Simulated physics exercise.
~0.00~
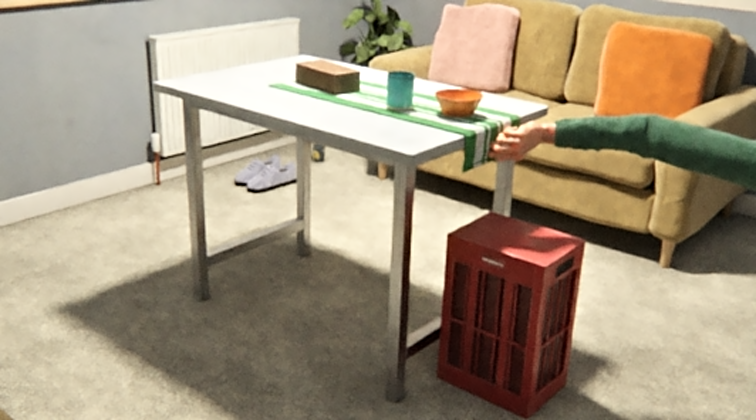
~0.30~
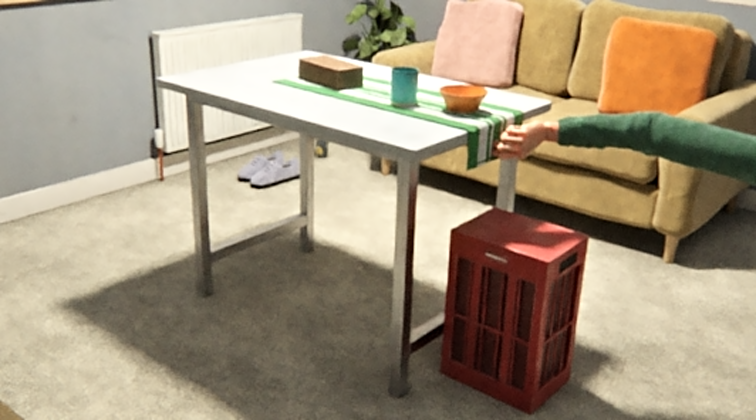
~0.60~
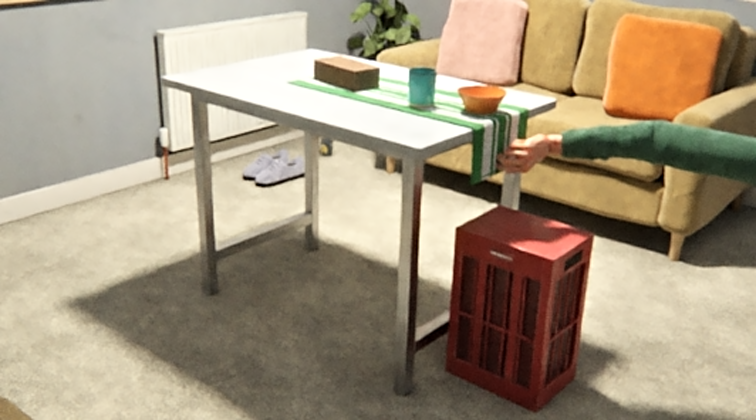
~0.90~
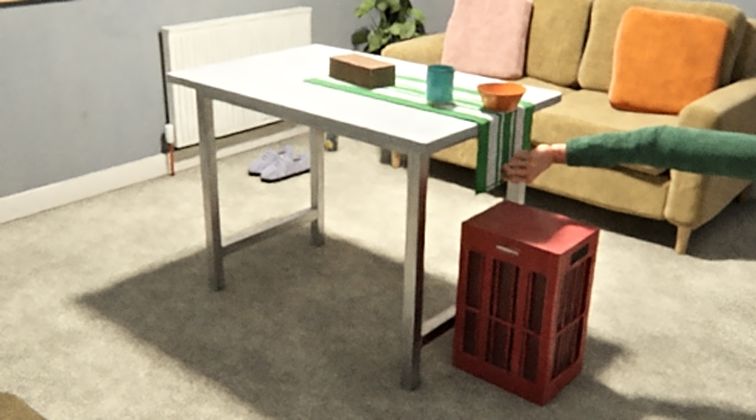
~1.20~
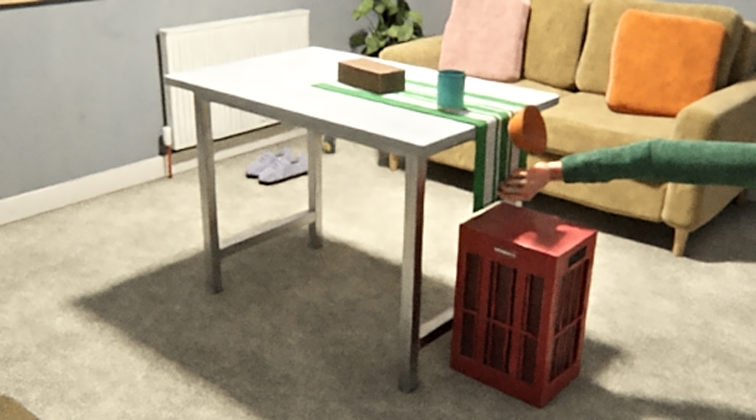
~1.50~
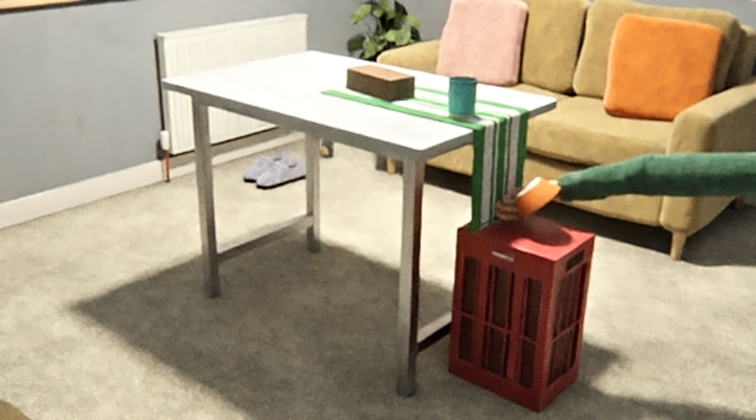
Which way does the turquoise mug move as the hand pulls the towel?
The turquoise mug moves to the right, carried along on the towel while staying upright.
